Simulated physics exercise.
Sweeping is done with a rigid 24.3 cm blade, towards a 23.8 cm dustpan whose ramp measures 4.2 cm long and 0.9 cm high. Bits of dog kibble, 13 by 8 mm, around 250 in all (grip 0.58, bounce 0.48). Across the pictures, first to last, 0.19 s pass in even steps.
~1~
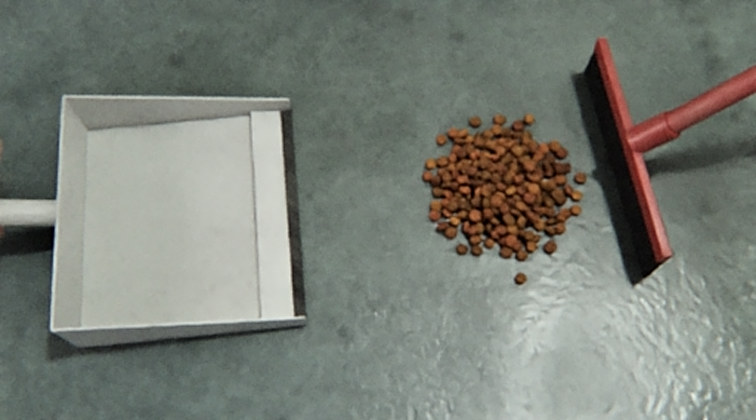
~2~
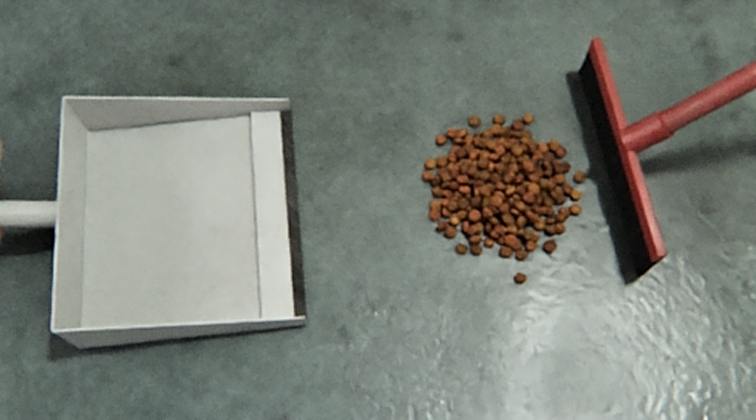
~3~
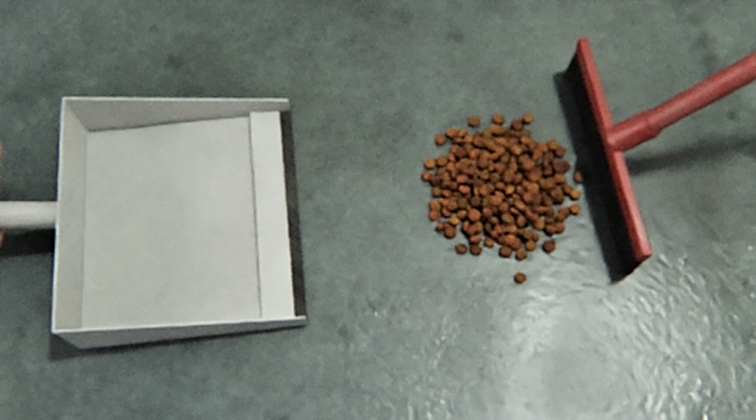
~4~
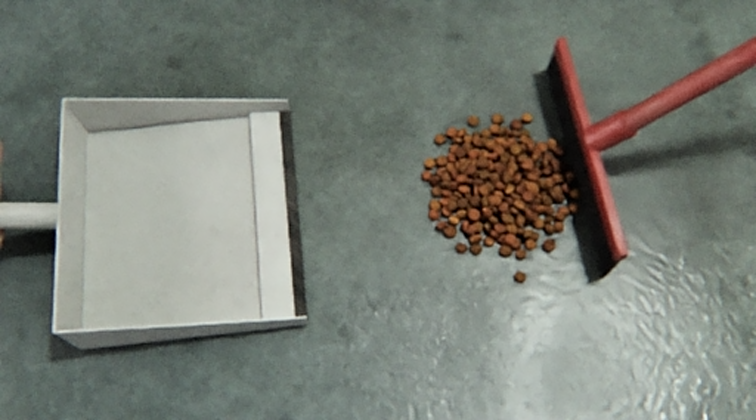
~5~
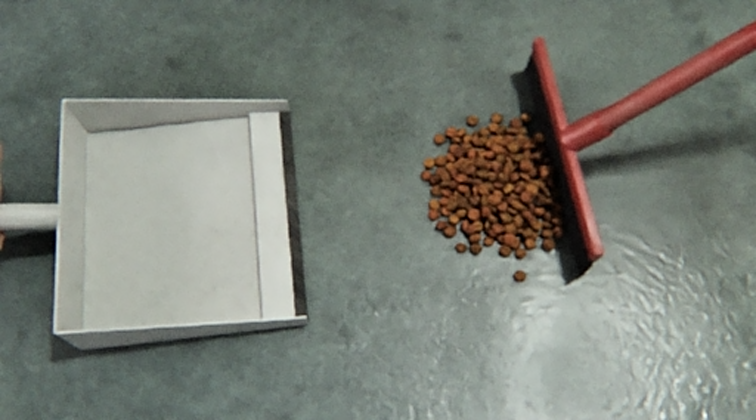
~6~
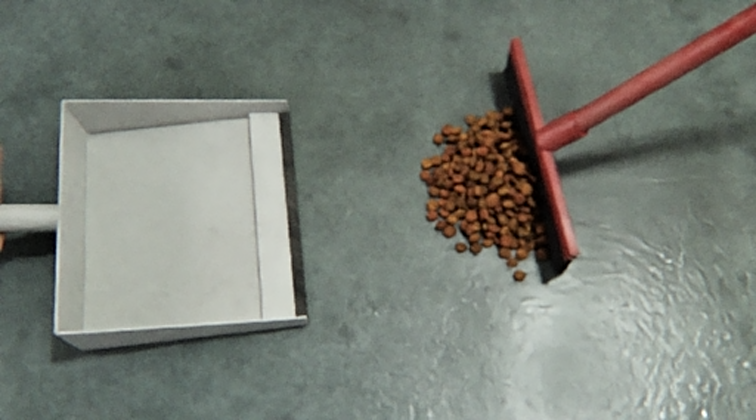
A white dustpan lay still on a gray floor while a red-handled blade at the right moved left, met the pile of brown kibble and pushed its right side inward, bunching the pieces closer together.
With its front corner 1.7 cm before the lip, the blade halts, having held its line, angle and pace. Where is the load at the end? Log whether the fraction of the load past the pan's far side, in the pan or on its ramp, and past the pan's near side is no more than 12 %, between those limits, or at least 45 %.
Past the pan's far side: No more than 12 %; in the pan or on its ramp: At least 45 %; past the pan's near side: No more than 12 %.
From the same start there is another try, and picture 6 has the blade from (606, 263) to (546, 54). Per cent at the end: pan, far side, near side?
The pan gets 60, the far side 0 and the near side 5.
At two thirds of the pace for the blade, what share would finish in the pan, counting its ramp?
I'd guess it lands at about 50 per cent.
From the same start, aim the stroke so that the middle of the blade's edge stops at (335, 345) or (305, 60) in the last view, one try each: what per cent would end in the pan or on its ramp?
Some 30 and 10 per cent.
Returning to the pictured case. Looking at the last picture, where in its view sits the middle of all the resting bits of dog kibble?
Somewhere near (286, 202) in the last picture.
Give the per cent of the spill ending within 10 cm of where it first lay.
It comes to near 0 percent.
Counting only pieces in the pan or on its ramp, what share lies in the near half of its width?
Some 40 per cent.
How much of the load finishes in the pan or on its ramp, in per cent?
Near 60 in every hundred.
Then, 0.20 s after the last picture, middle of the blade 13 cm from the lip; 0 % over the lip, far side 0 %, near side 0 %.
Then, 0.33 s after the last picture, middle of the blade 6 cm from the lip; 5 % over the lip, far side 0 %, near side 0 %.
Then, 0.59 s after the last picture, middle of the blade 2 cm from the lip; 60 % over the lip, far side 5 %, near side 0 %.
In the end, far side 5 %, pan 60 %, near side 0 %, in front of the lip or behind the blade 35 %.
